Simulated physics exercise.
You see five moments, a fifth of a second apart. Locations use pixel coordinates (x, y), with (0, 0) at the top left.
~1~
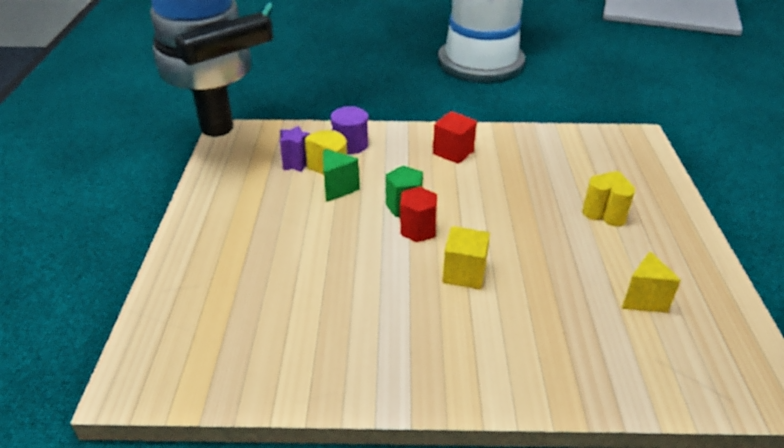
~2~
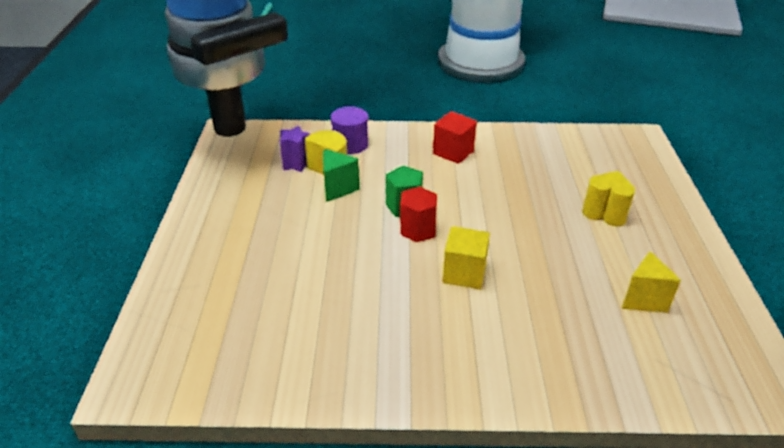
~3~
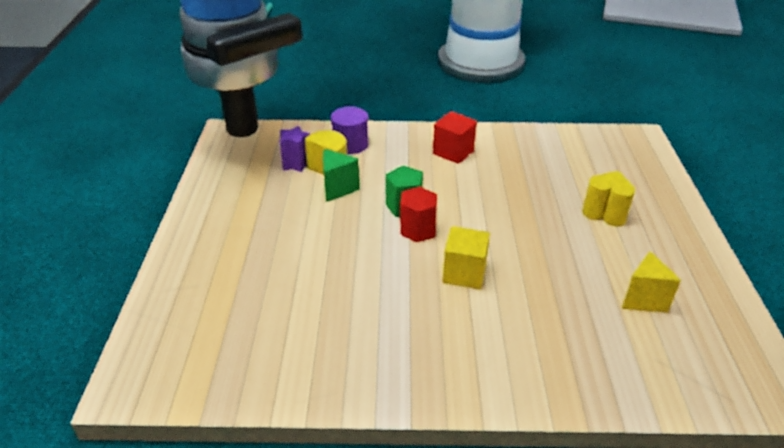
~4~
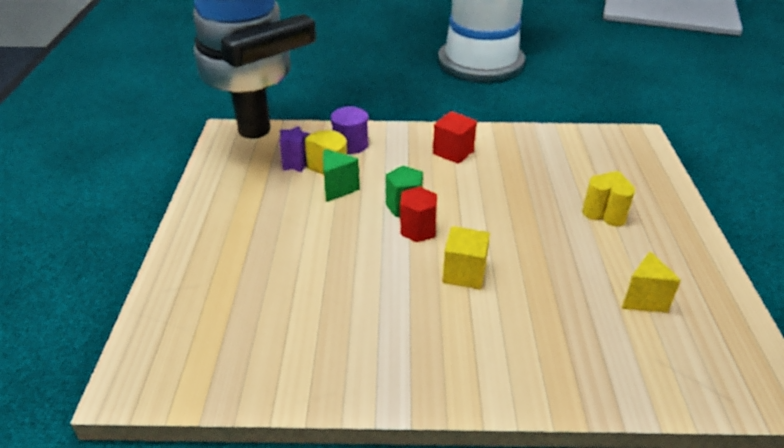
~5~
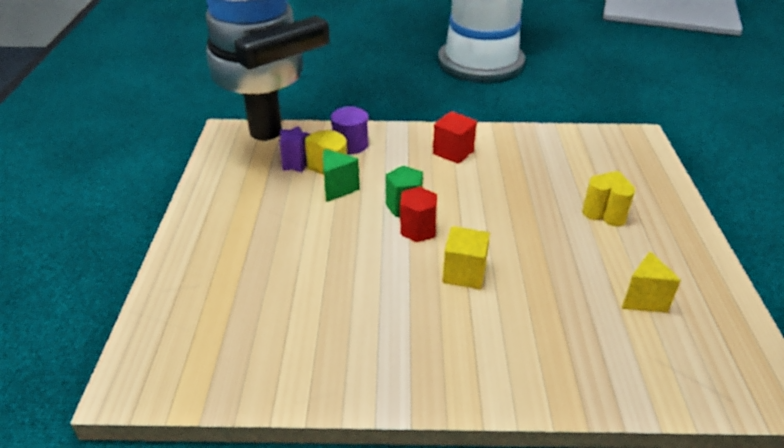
A robot arm moves its black rod slowly right toward the purple star, touching no blocks.
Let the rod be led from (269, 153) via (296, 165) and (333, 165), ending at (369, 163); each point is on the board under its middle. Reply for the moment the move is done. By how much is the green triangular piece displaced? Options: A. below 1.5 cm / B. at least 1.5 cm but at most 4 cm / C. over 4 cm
Option B.
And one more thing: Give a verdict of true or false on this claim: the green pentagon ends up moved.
False.
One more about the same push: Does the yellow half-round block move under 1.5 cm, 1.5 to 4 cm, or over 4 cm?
Upwards of 4 cm.
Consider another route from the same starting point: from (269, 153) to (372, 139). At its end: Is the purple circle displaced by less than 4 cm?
I'd say no.
What follows on the original path. One third of the way, rod (294, 145); purple star (316, 143), turned 30° anticlockwise; yellow half-round block (350, 142); green triangular piece (338, 160).
Two thirds of the way, rod (332, 145); purple star (352, 146), turned 25° anticlockwise; yellow half-round block (387, 146); green triangular piece (349, 164), turned 45° clockwise.
At the end, rod (369, 143); purple star (374, 148), turned 15° clockwise; yellow half-round block (411, 152), turned 20° anticlockwise; green triangular piece (355, 164), turned 75° clockwise; purple circle unmoved; green pentagon unmoved.
